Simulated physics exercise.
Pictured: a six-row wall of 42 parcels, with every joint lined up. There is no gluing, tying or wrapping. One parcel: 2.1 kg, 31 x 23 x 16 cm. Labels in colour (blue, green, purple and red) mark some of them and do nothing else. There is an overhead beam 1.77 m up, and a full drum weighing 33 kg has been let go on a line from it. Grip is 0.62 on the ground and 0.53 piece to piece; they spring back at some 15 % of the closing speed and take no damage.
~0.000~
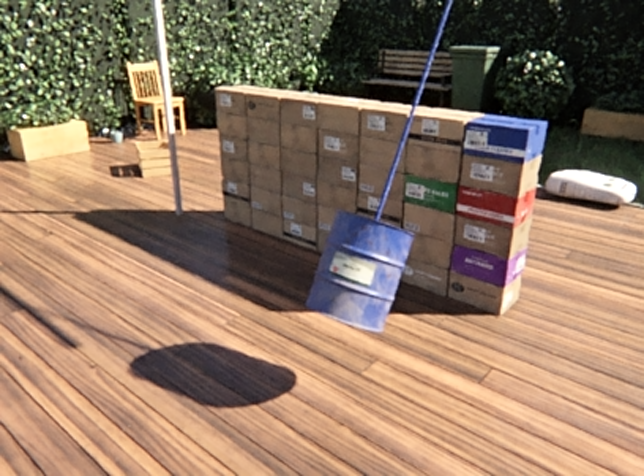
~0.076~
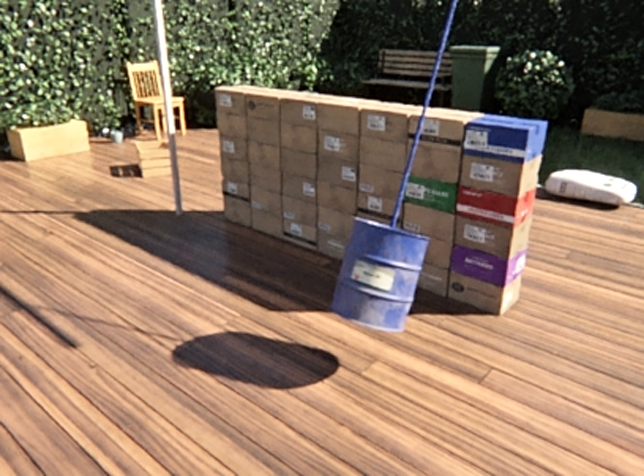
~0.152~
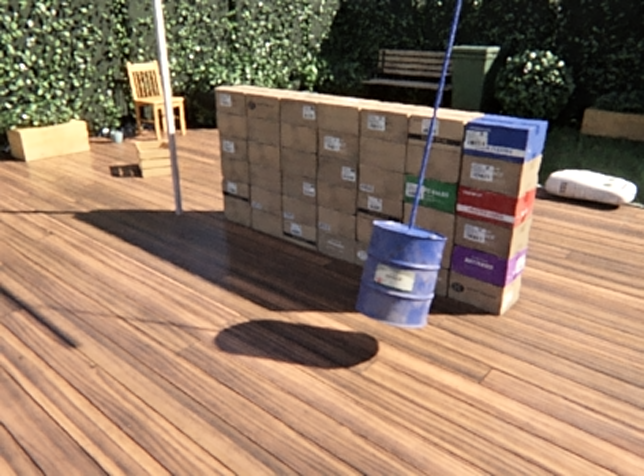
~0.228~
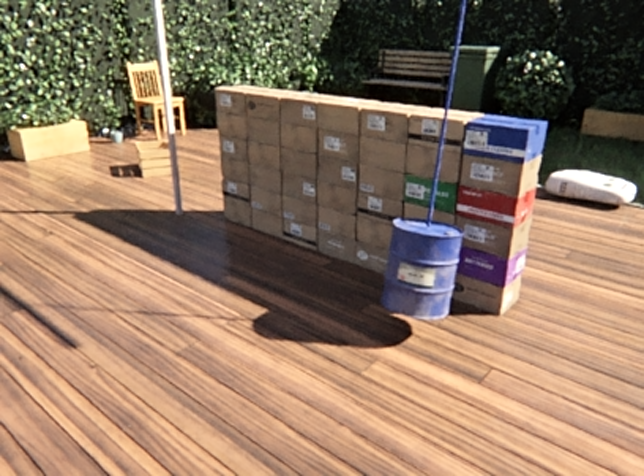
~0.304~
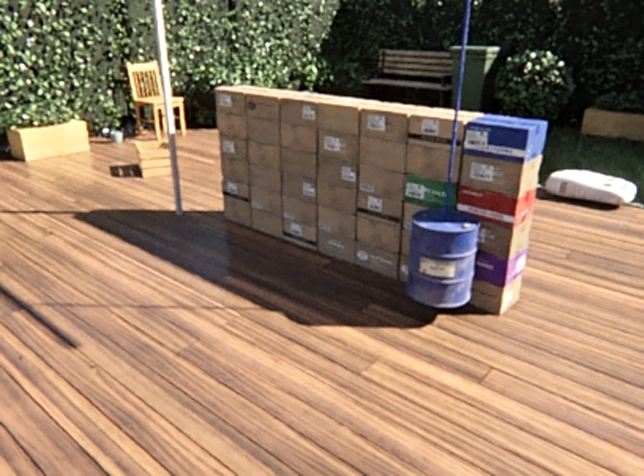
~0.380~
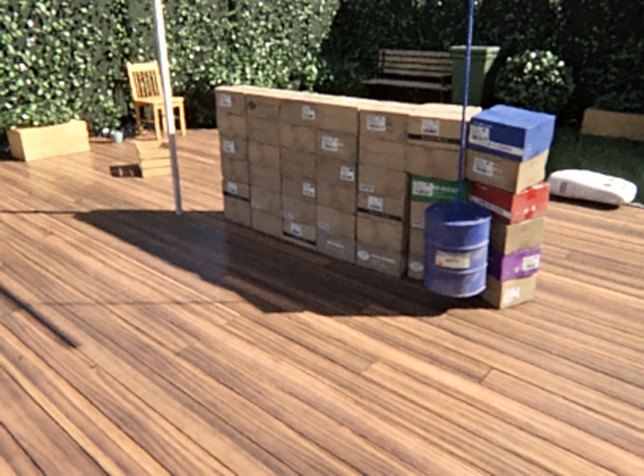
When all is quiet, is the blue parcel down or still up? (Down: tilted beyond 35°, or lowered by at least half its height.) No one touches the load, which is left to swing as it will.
Down.
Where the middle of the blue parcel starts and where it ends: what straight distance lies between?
It finishes around 90 cm from its starting point.
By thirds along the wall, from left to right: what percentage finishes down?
I'd put it at 0 % left, 0 % middle and 40 % right.
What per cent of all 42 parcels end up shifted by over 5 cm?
The shifted ones make up 30 per cent.
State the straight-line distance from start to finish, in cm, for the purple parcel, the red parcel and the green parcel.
Start to finish, close to purple 50, red 130, green 30 centimetres.
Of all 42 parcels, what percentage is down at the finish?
It works out at roughly 10 per cent.
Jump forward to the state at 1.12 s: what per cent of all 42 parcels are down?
10 %.
By 0.46 s, line 10° past plumb; none of the 42 parcels down, 22 disturbed; blue parcel tilted 14°; red parcel tilted 3°.
By 0.70 s, line 19° past plumb; none of the 42 parcels down, 22 disturbed; blue parcel tilted 30°; red parcel tilted 12°.
By 1.12 s, line 15° past plumb; 5 of the 42 parcels down; blue parcel tilted 48°, 37 cm lower; red parcel on its side.
When it is over (1.9 s), line 18° before plumb; 5 of the 42 parcels down; blue parcel on its side; red parcel upside down; purple parcel on its side. In pixels of the last frame, middles, blue parcel near (582, 311).
